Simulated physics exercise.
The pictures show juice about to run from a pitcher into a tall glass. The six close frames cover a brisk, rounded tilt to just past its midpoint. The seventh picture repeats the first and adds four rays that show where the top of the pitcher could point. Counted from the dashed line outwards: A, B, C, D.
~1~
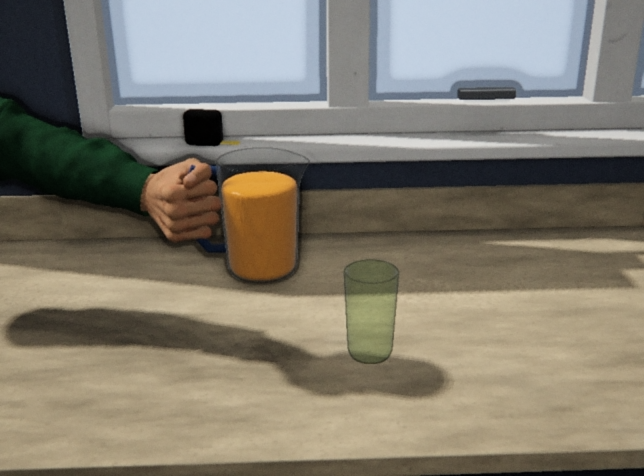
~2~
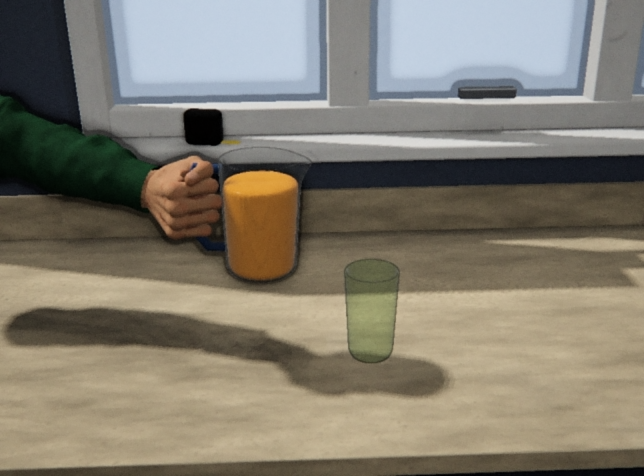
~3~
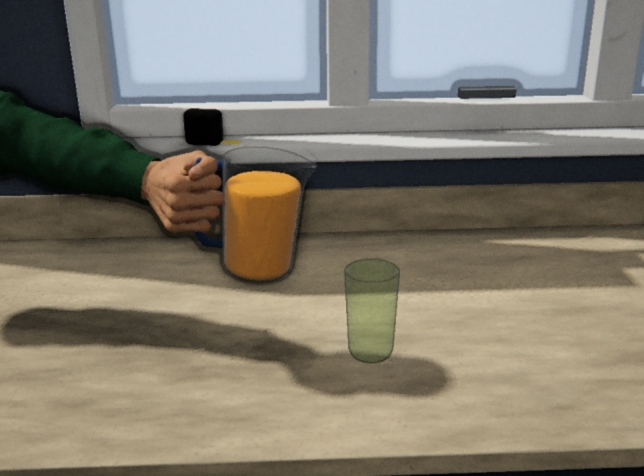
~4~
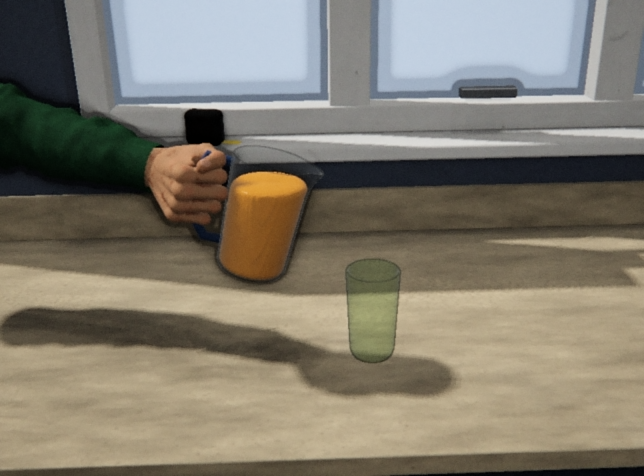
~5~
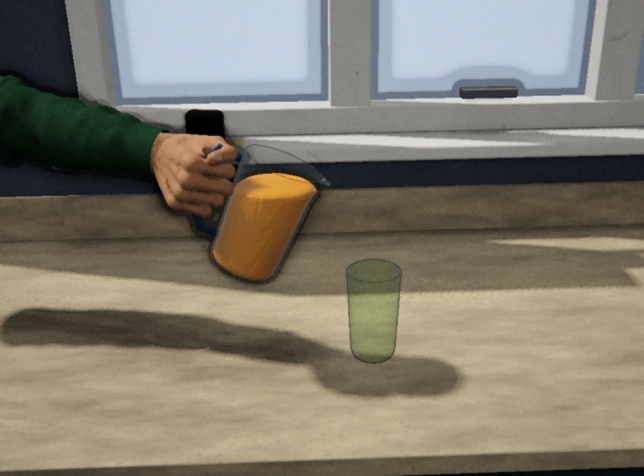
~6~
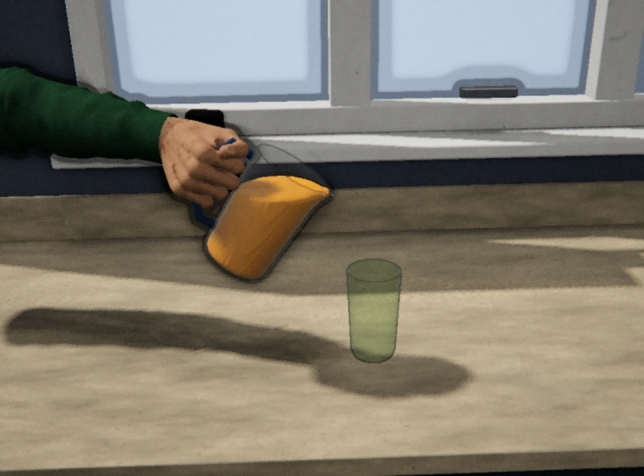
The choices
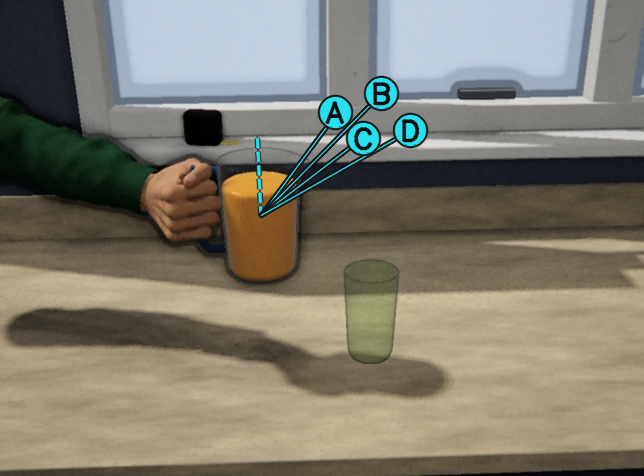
At a counter beneath a window, a hand in a green sleeve holds a clear pitcher of orange juice upright near an empty, green-tinted tall glass, then steadily tilts the pitcher rightward, the juice shifting toward its lip.
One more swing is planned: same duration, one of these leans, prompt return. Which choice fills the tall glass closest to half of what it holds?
Take D.
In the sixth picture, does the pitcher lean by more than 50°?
No, it does not.
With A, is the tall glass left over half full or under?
Under.
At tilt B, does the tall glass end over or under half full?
Under.
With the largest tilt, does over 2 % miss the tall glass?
No.
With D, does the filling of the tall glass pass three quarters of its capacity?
No.
On the marked copy, A at (326, 127); B at (369, 105); C at (348, 148); D at (395, 139).
With A, the tall glass ends with about 7 % of what it can hold.
With B, the tall glass ends with about 17 % of what it can hold.
With C, the tall glass ends with about 32 % of what it can hold.
With D, the tall glass ends with about 50 % of what it can hold.
